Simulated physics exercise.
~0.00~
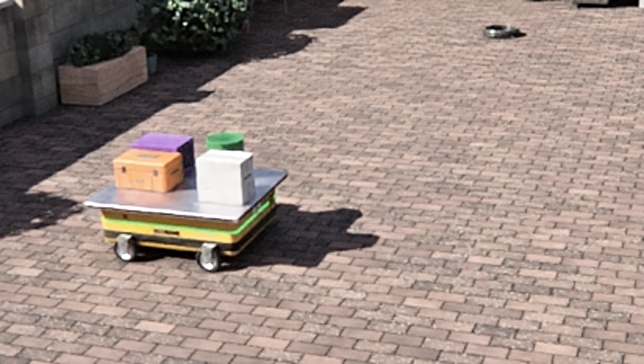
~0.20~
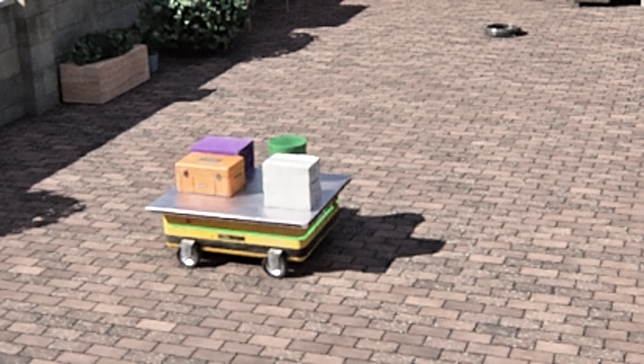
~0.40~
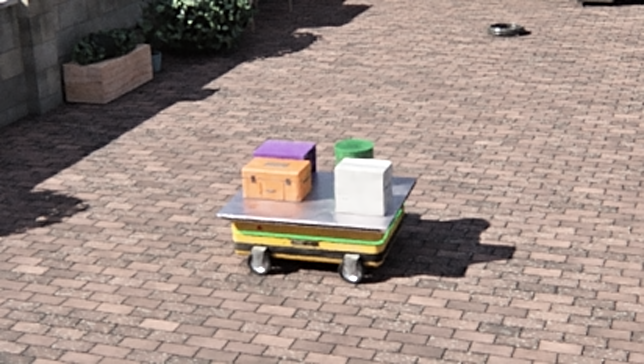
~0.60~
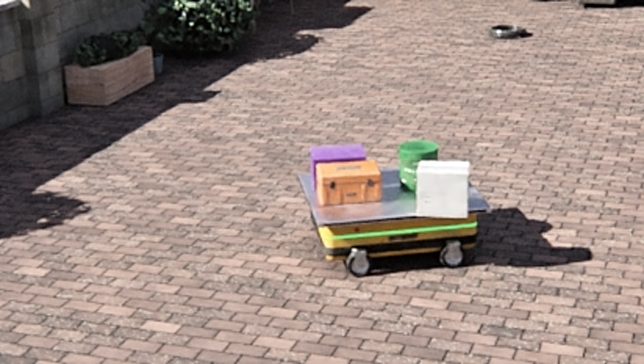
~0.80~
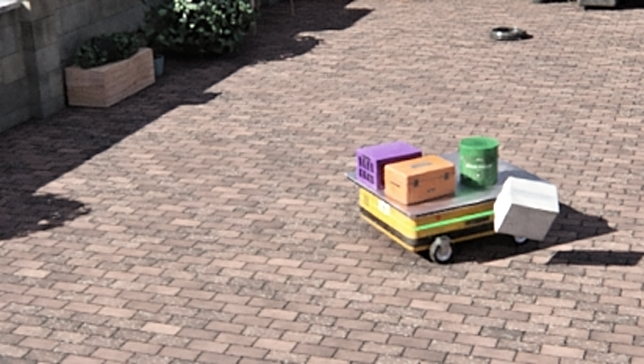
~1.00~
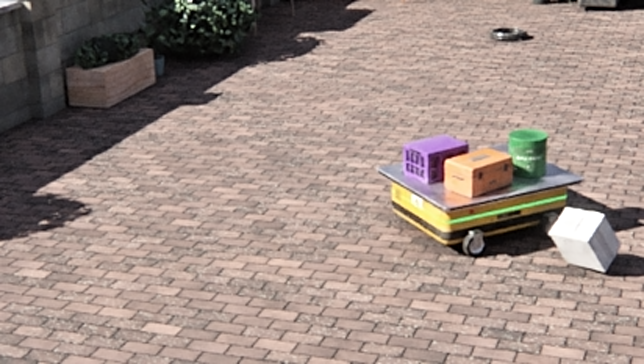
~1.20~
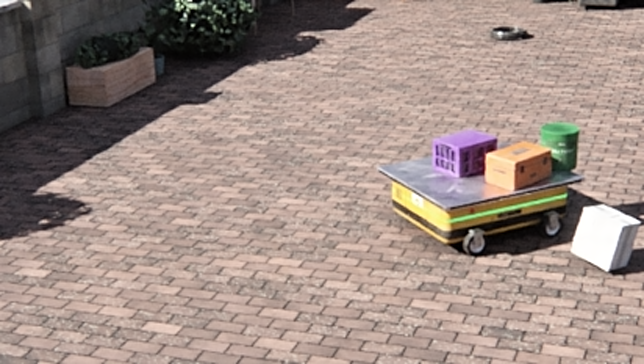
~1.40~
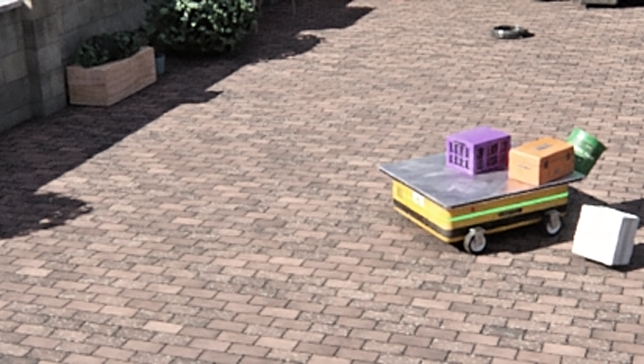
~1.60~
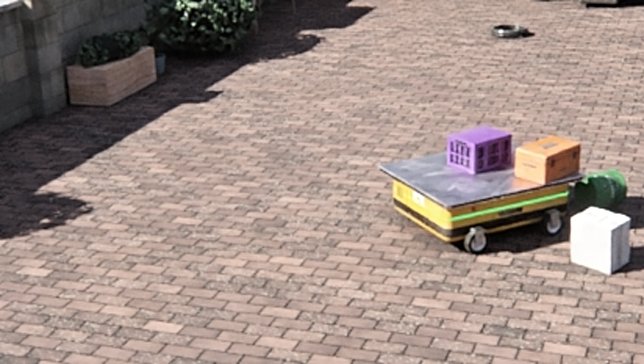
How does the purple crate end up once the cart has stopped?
The purple crate is still standing upright on the deck, though it has slid from its original spot.
